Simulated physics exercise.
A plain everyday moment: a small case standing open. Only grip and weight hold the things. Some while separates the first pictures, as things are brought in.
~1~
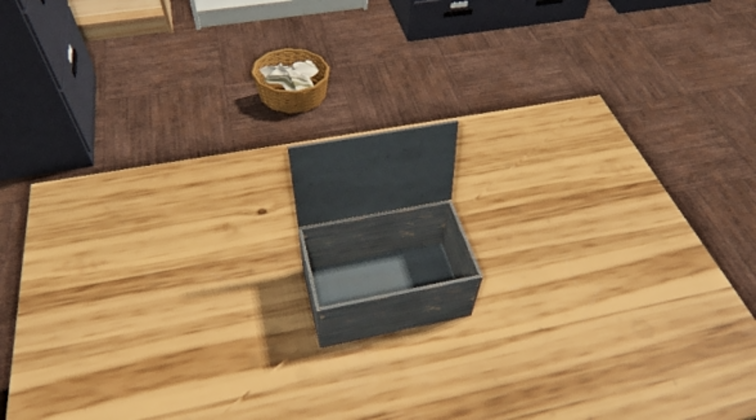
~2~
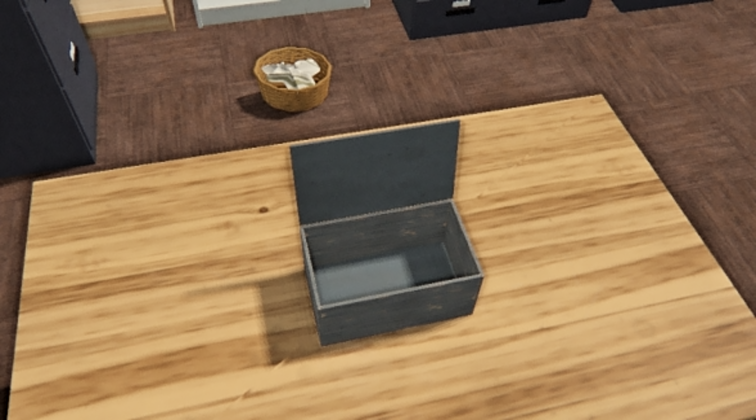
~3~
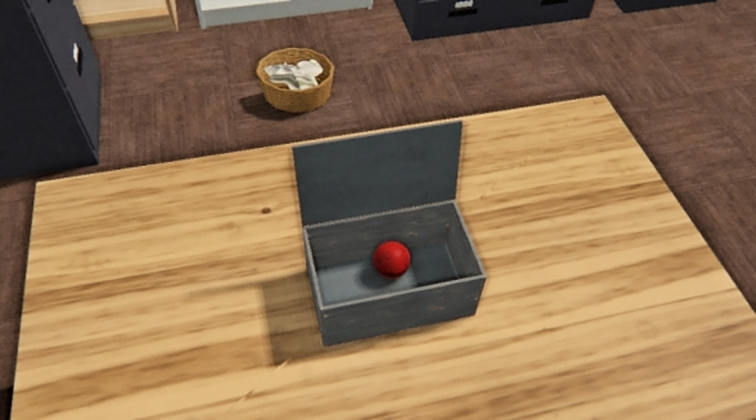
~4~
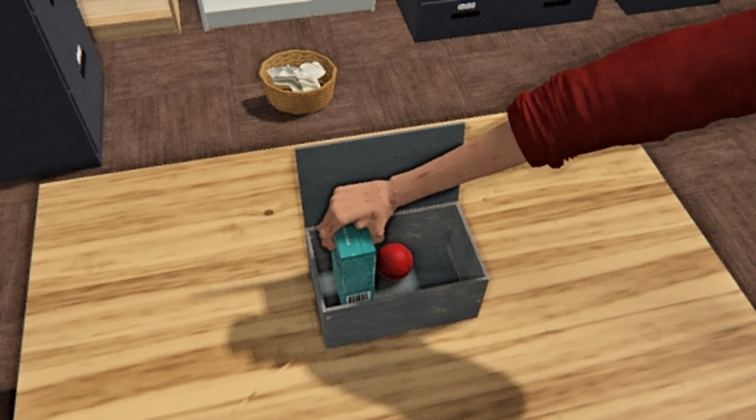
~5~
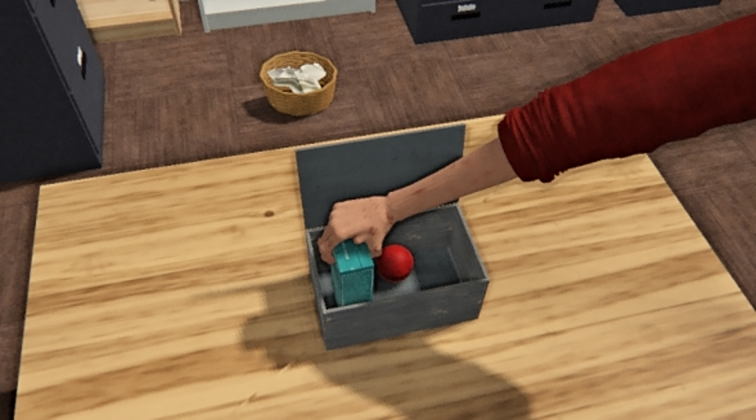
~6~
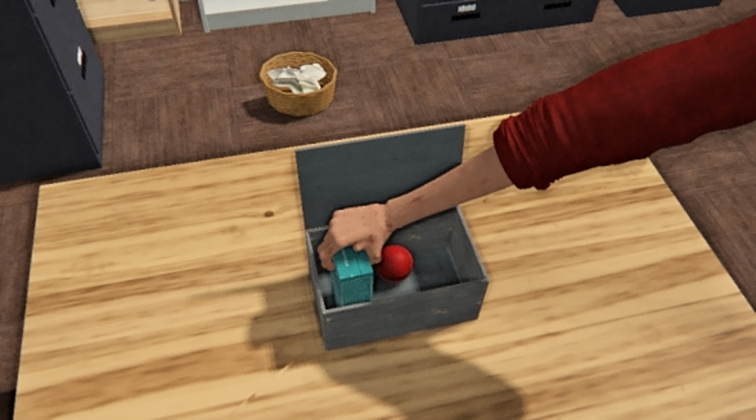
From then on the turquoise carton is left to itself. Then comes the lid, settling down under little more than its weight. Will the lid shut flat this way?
No.
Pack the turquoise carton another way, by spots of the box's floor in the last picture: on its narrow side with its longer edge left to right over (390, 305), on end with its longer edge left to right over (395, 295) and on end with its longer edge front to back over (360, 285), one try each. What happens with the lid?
So: First shut tight, second open, third open.
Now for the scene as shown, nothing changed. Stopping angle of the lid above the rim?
About 40° above the rim.
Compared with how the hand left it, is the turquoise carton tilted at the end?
Simply put, it remains unturned.
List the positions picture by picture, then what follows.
In the first frame, the last thing is not in view yet.
In the second frame, the last thing is not in view yet.
In the third frame, the last thing is not in view yet; red ball (392, 260).
In the fourth frame, still above its spot; turquoise carton (353, 263); red ball (394, 262).
In the fifth frame, still above its spot; turquoise carton (352, 276); red ball (394, 263).
In the sixth frame, in place under the hand; turquoise carton (351, 282); red ball (394, 264).
Then, 1.20 s after the last picture, lid starting down.
Then, 1.60 s after the last picture, lid 57° above the rim.
At rest, lid 40° above the rim; both in place. Seen from the same camera at the end, turquoise carton near (351, 282).
